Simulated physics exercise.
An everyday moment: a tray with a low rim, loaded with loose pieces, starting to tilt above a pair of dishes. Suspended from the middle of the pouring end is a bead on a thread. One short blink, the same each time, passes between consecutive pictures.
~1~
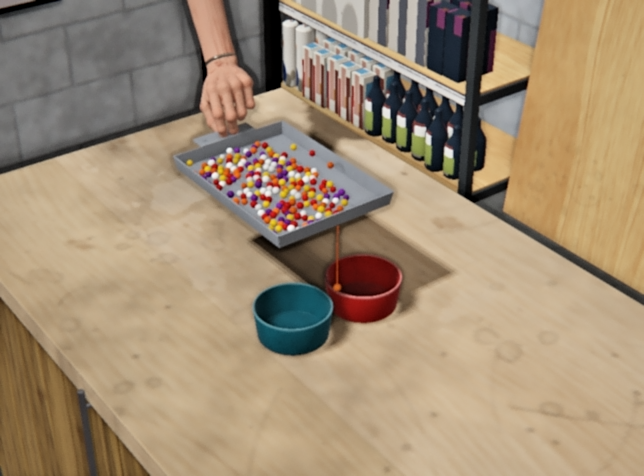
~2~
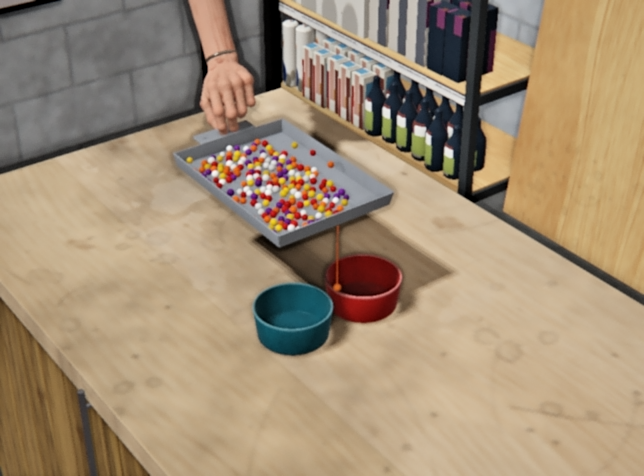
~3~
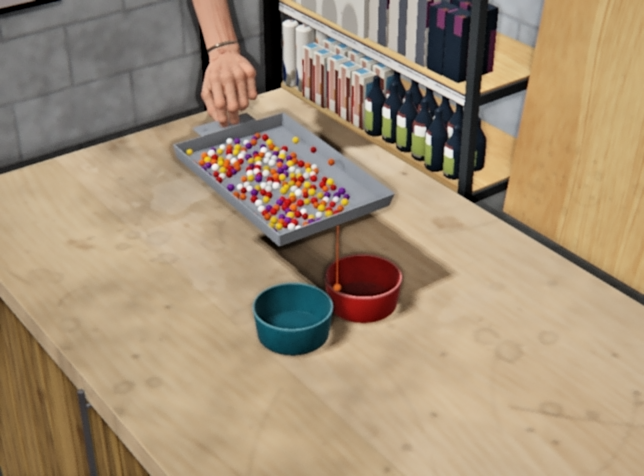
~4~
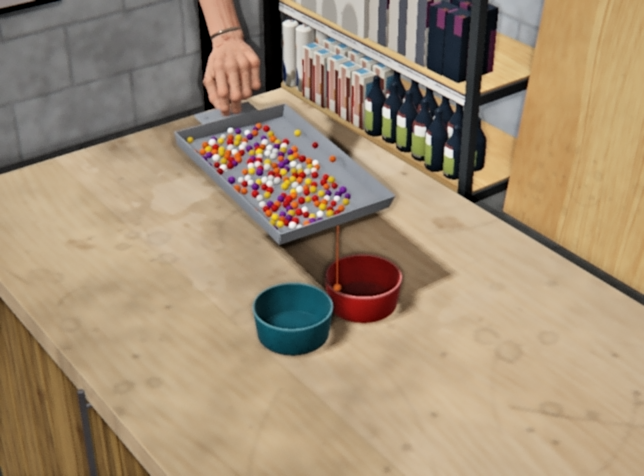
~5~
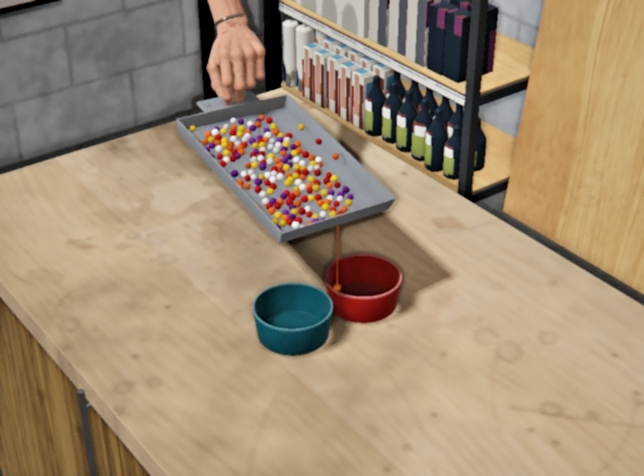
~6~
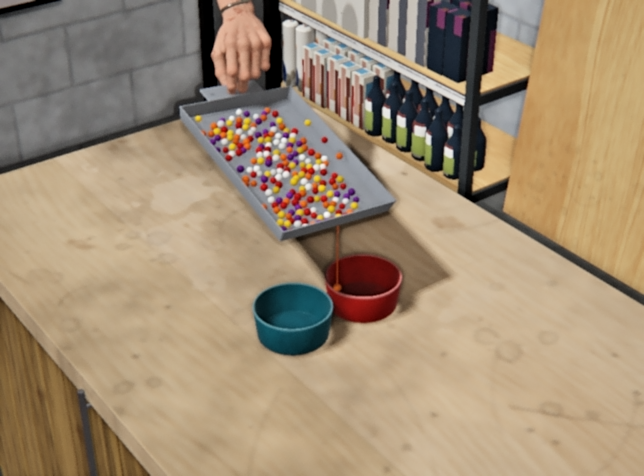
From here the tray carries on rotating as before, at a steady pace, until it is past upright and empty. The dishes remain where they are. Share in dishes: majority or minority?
Mostly wasted.
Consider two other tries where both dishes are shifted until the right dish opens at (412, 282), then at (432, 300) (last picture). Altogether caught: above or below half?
The bulk of it, then Short of half.
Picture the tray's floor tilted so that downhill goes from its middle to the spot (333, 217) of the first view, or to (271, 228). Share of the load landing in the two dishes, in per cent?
Lab note: Try one about 0 %, try two about 60 %.
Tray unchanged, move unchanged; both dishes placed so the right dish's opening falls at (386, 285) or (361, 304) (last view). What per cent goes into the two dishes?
About 90 per cent, then about 30 per cent.
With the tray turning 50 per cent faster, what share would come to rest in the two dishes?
About 30 %.
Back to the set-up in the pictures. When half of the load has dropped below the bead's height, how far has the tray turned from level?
About 90 degrees.
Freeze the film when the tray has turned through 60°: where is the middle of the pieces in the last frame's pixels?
Near (363, 204).
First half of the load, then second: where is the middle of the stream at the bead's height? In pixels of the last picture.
The first part passes (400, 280); everything after passes (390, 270).
Soon, tray tipped steeply; most on the tray; a small part outside both; a small part in the air.
A while on, tray tipped right over; about a quarter on the tray; a small part in the right dish; about half outside both; about a quarter in the air.
Towards the end, tray tipped past a quarter turn; about a third in the right dish; about two thirds outside both.
Finally, tray tipped past a quarter turn; none in the left dish; about a third in the right dish; about two thirds outside both.
